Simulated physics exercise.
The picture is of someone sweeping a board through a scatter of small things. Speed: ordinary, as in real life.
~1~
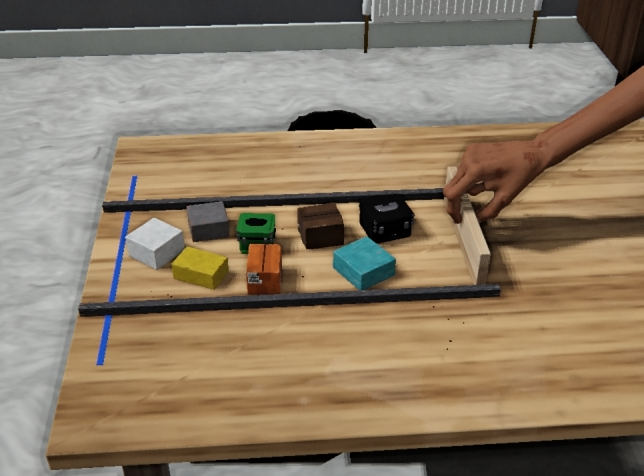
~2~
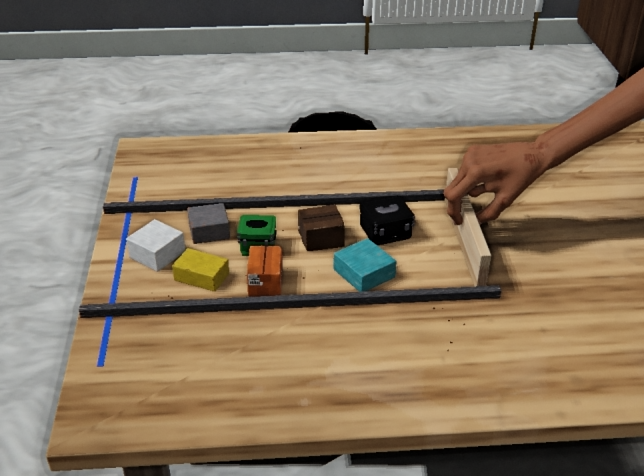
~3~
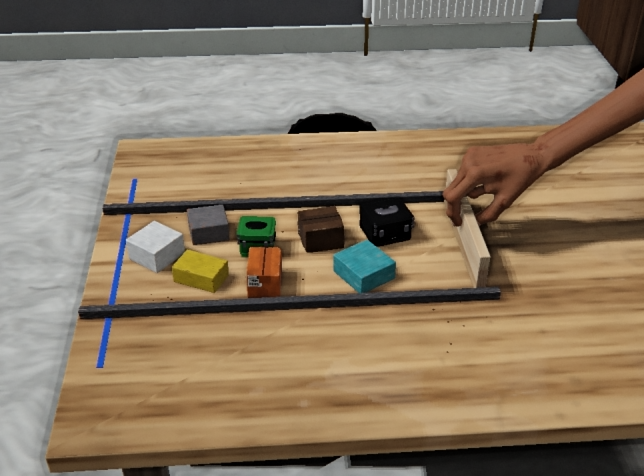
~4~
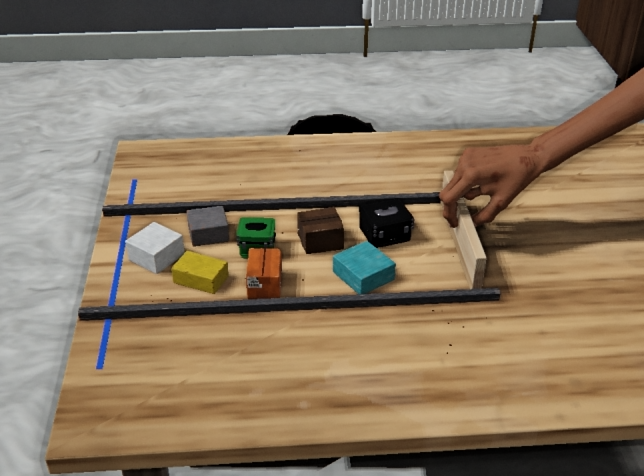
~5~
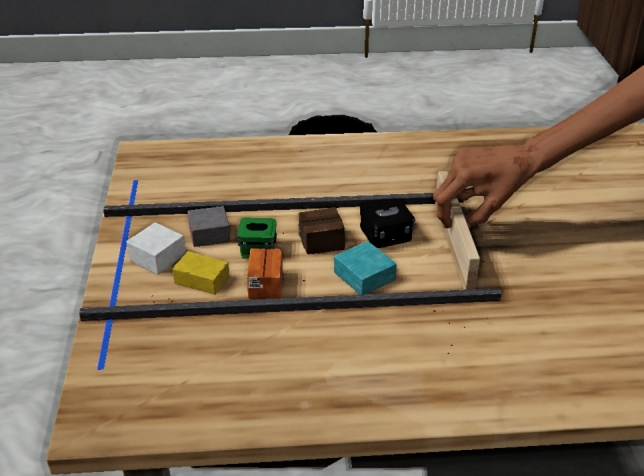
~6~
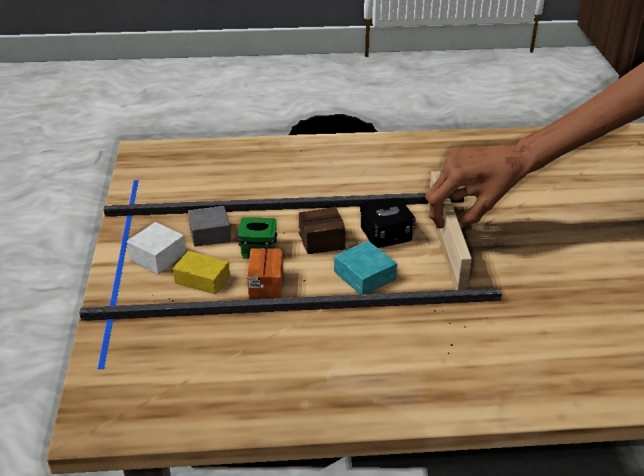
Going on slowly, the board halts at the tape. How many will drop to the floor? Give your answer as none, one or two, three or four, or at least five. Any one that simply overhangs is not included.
The count is at least five.
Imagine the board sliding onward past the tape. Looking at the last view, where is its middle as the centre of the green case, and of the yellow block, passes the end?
Green case: (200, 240); yellow block: (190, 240).
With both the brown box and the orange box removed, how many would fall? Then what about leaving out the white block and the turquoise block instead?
The count is 4 in the first case and 4 in the second.
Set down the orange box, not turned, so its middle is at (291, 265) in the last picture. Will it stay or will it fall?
Result: It tips off.
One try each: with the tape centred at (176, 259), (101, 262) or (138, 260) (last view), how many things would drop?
Respectively, 3, 8 and 6.
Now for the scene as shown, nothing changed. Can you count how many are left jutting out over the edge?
The number would be 2.
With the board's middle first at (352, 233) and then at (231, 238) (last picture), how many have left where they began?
That gives 4 for the first and 8 for the second.
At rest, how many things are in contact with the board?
Count recorded: 2.
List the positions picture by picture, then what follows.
In the first picture, white block (156, 243); yellow block (201, 268); grey block (208, 221); board (465, 224); tape (120, 257).
In the second picture, yellow block (201, 270); orange box (265, 271).
In the third picture, grey block (208, 225); brown box (321, 229).
In the fourth picture, white block (155, 248); board (462, 228).
In the fifth picture, yellow block (202, 273); green case (258, 238).
In the sixth picture, white block (157, 248); yellow block (202, 272); grey block (209, 226); board (448, 229); tape (121, 261).
Early on, none off yet; white block at rest near (157, 248); yellow block at rest near (202, 272); grey block at rest near (209, 226).
A while later, none off yet; white block leaning a little near (76, 258); yellow block travelled well along near (120, 279); grey block travelled well along near (129, 222).
Finally, the number that fall off is five or more; lost, brown box, orange box, green case, grey block, yellow block and white block.
